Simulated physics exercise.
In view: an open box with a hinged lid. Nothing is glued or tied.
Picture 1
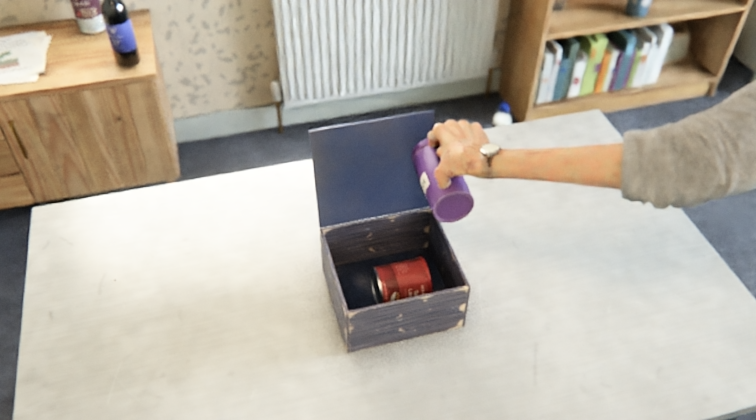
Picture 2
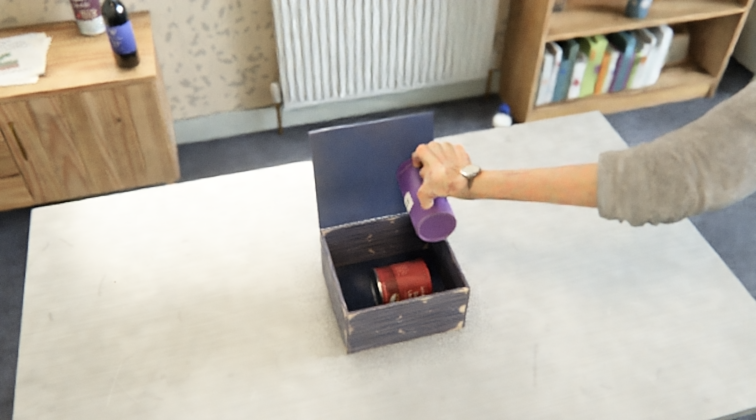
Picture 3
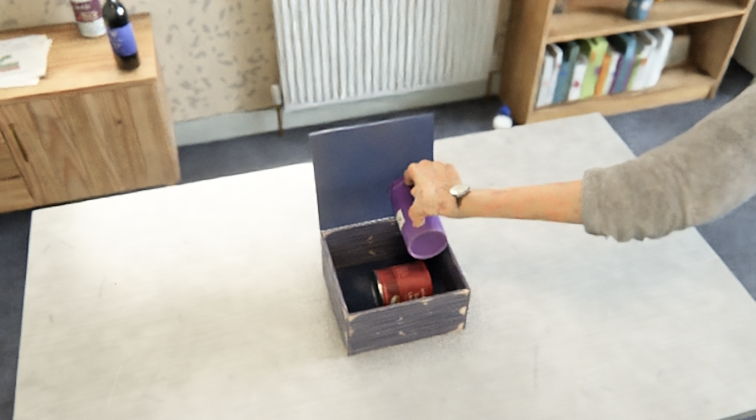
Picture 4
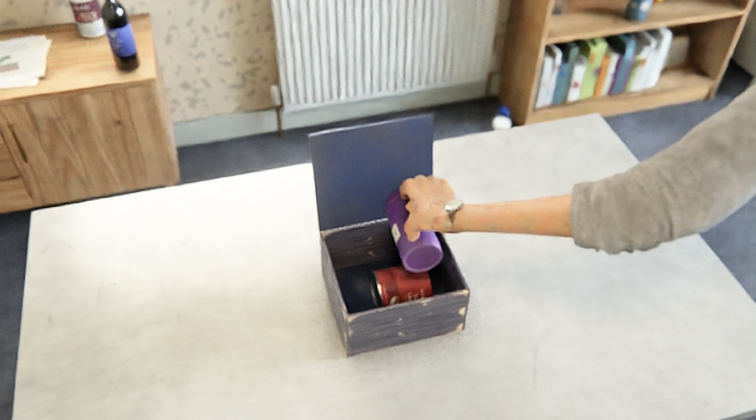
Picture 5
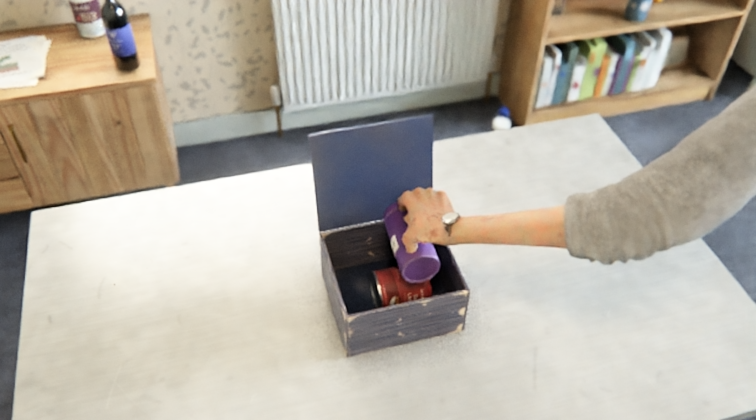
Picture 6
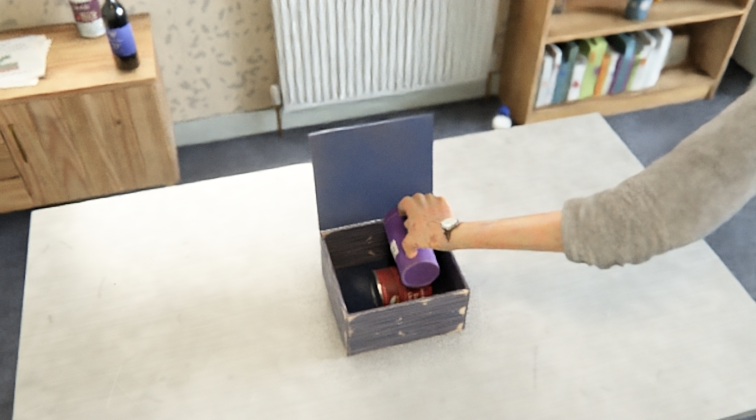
On a pale tabletop in a room, a hand lowers a purple jar into an open box holding a red tin.
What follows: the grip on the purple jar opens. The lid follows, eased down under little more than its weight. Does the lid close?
As it turns out, it is held up.
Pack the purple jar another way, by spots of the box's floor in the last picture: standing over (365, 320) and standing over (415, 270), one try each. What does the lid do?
First, it stays ajar; second, it is held up.
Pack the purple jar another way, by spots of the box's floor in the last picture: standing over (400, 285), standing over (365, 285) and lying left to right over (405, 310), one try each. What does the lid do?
In the first case it is held up; in the second case it is held up; in the third case it closes.
Then, 0.90 s after the last picture, lid starting down; purple jar rolled about its own width near (412, 245); red tin rolled a little.
Then, 1.30 s after the last picture, lid 78° above the rim; purple jar rolled about its own width near (402, 249); red tin rolled a little.
Then, 2.00 s after the last picture, lid 57° above the rim; purple jar rolled about its own width near (401, 250); red tin rolled about its own width.
At rest, lid 48° above the rim; moved from the start, purple jar and red tin. Seen from the same camera at the end, purple jar near (402, 252).
